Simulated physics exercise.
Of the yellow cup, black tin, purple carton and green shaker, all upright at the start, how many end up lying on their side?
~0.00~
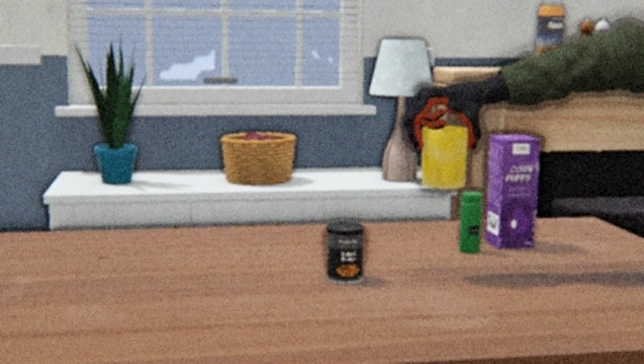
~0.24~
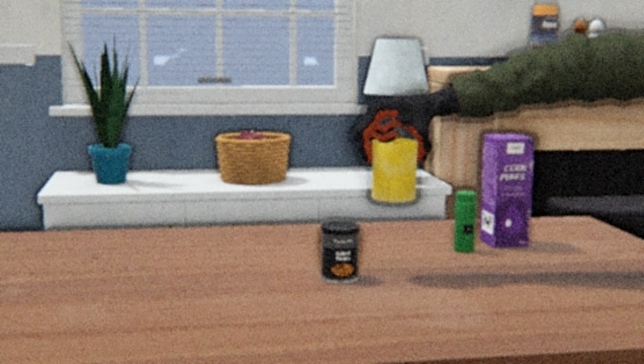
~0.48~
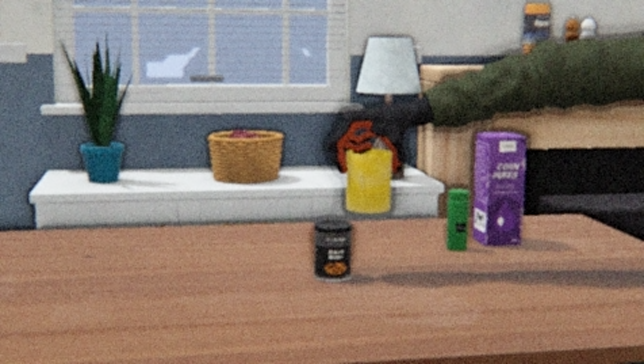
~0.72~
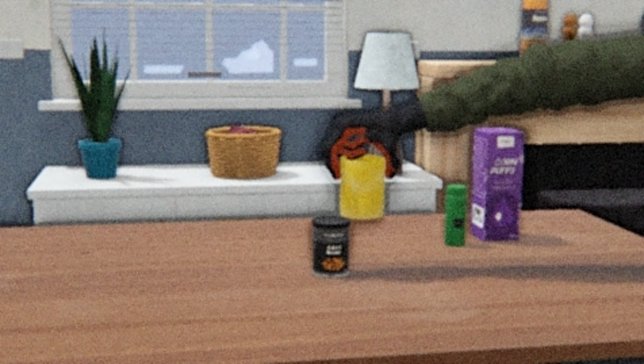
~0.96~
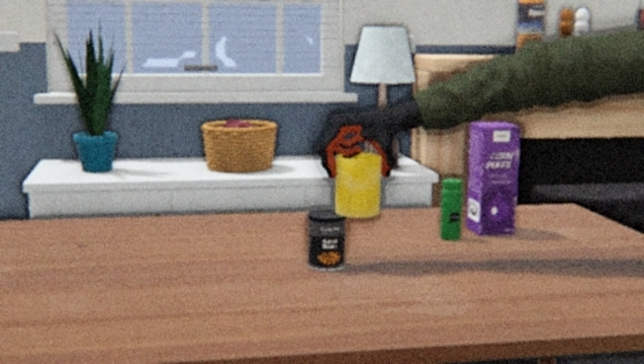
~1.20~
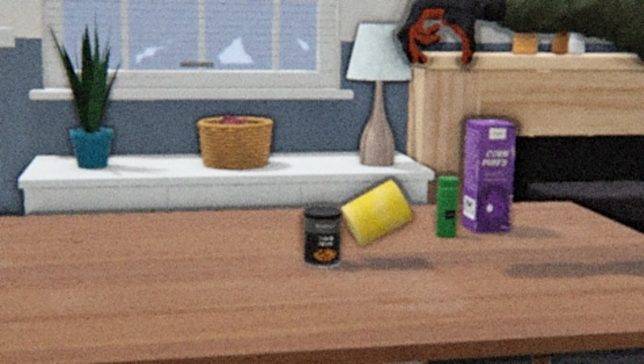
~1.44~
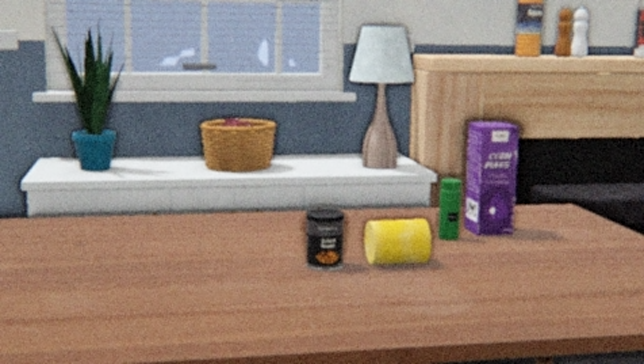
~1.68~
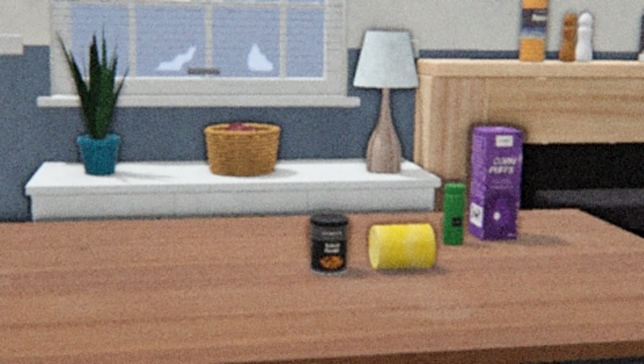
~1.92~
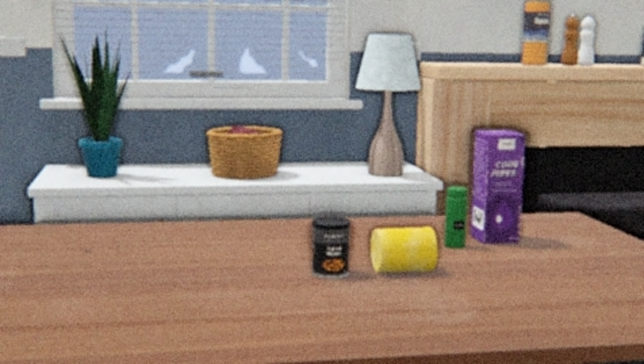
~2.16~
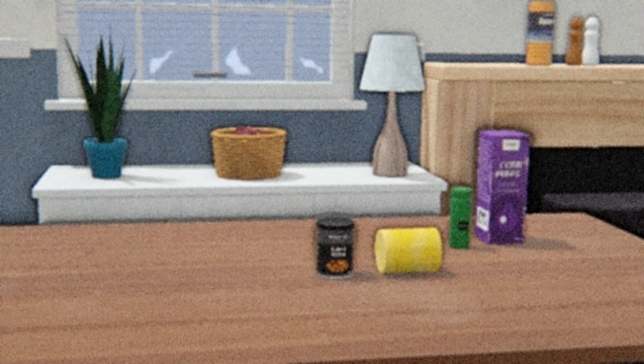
One of them does. The yellow cup ends on its side on the table, while the tin, carton and shaker stay standing.
